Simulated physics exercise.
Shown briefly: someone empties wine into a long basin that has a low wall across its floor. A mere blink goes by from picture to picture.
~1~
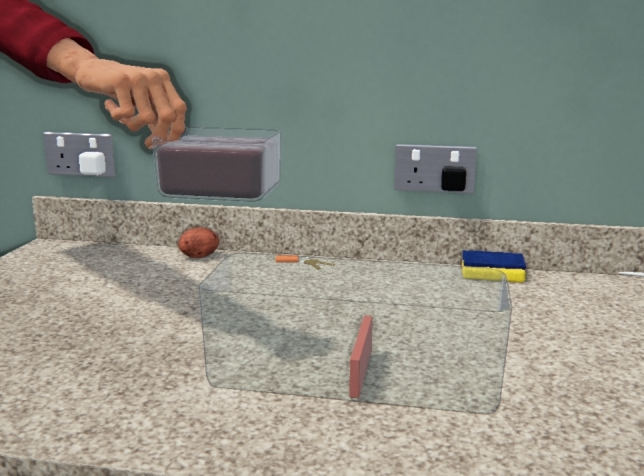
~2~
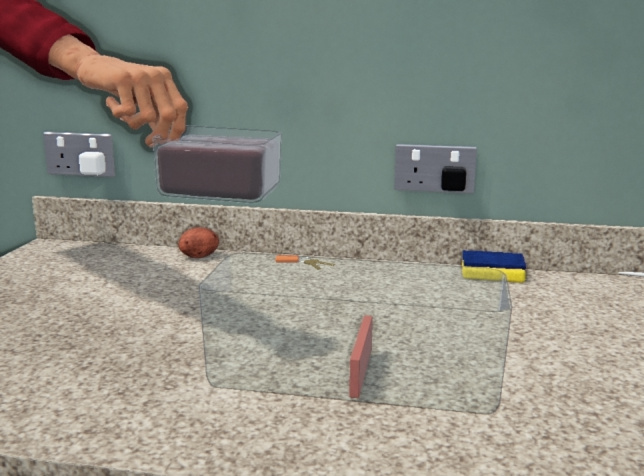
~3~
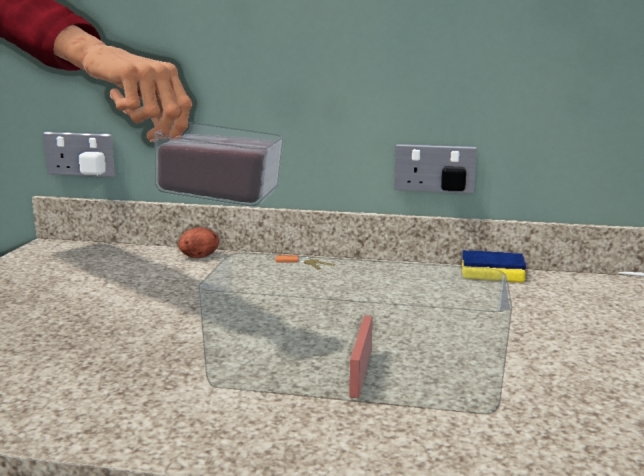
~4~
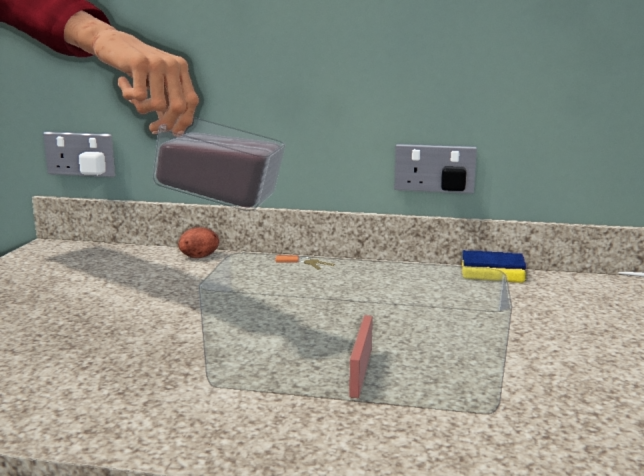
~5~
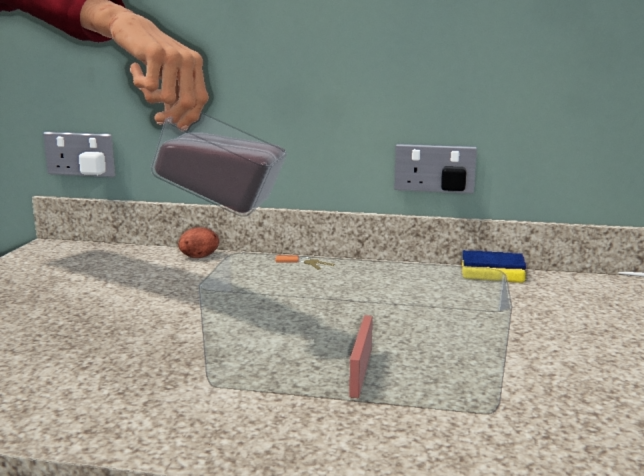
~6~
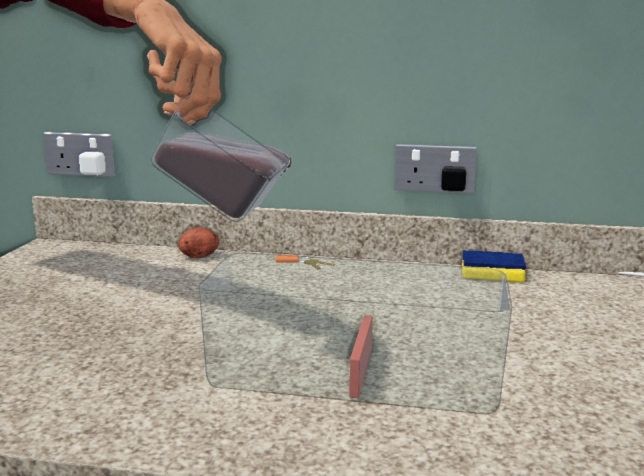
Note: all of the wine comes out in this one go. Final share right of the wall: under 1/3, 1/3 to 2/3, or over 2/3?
Looks to me like the right side of the wall gets short of a third.
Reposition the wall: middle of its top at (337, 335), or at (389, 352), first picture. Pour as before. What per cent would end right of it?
Well, it's close to 25 per cent for the first one, then 20 per cent for the other.
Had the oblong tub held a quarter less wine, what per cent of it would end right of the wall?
Estimated share: Around 5 %.
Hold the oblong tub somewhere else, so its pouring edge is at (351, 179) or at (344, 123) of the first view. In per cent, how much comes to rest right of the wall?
Near 80 per cent for the first start, near 75 per cent for the second.
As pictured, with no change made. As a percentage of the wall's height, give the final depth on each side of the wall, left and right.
Once still, it is 50 % on the left and 0 % on the right.
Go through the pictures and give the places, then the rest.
It leans 0°; its right rim is at (272, 138); the wine meets the walls at (171, 141) and (272, 145); the long basin's rim runs from (215, 271) to (508, 291); the wall's top is at (362, 337), in the first picture.
It leans 2°; its right rim is at (273, 140); the wine meets the walls at (172, 140) and (272, 146), in the second picture.
It leans 6°; its right rim is at (274, 144); the wine meets the walls at (172, 140) and (273, 147), in the third picture.
It leans 13°; its right rim is at (276, 152); the wine meets the walls at (174, 139) and (276, 150), in the fourth picture.
It leans 23°; its right rim is at (278, 161); the wine meets the walls at (175, 140) and (280, 156); 1 per cent is over the edge, in the fifth picture.
It leans 34°; its right rim is at (277, 173); the wine meets the walls at (172, 139) and (277, 165); 6 per cent is over the edge, in the sixth picture.
A moment on, the oblong tub is tipped on its side and 22 per cent is still to pour, 30 is left of the wall and 0 right of it.
Next, the oblong tub is tipped on its side and 6 per cent is still to pour, 84 is left of the wall and 1 right of it.
Then the oblong tub is tipped on its side and 1 per cent is still to pour, 88 is left of the wall and 5 right of it.
Later the oblong tub is tipped on its side and 0 per cent is still to pour, 89 is left of the wall and 6 right of it.
In the end 90 per cent lies left of the wall, 6 right of it and 4 outside.
